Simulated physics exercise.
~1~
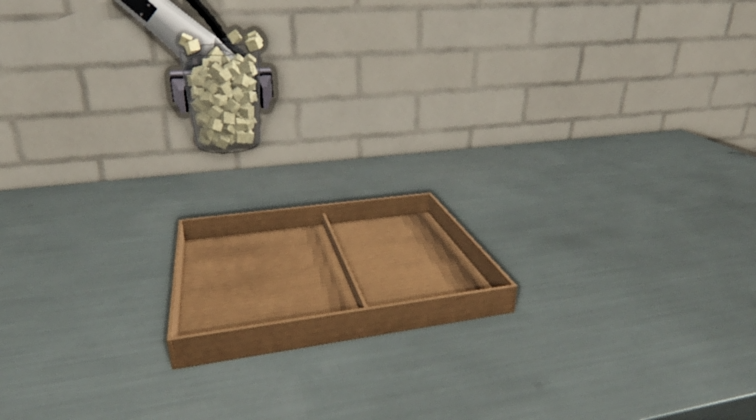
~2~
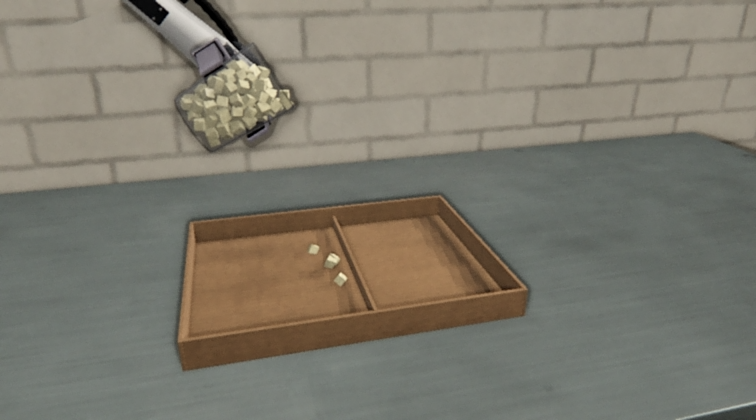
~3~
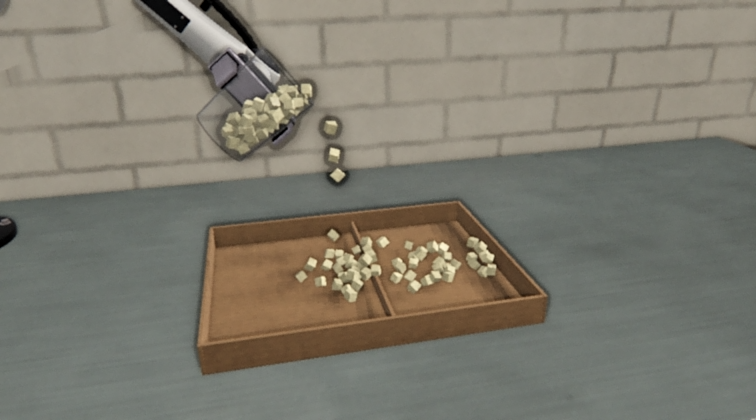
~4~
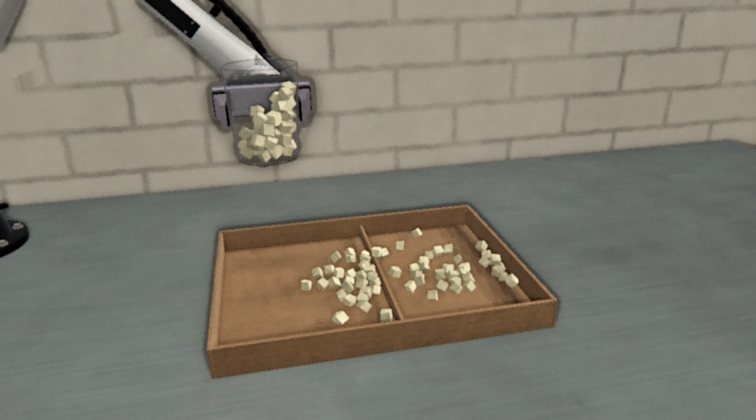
Robot arm tipping a clear tumbler of pale vegetable dice over a divided brown tray, scattering some, then righting it still partly full.
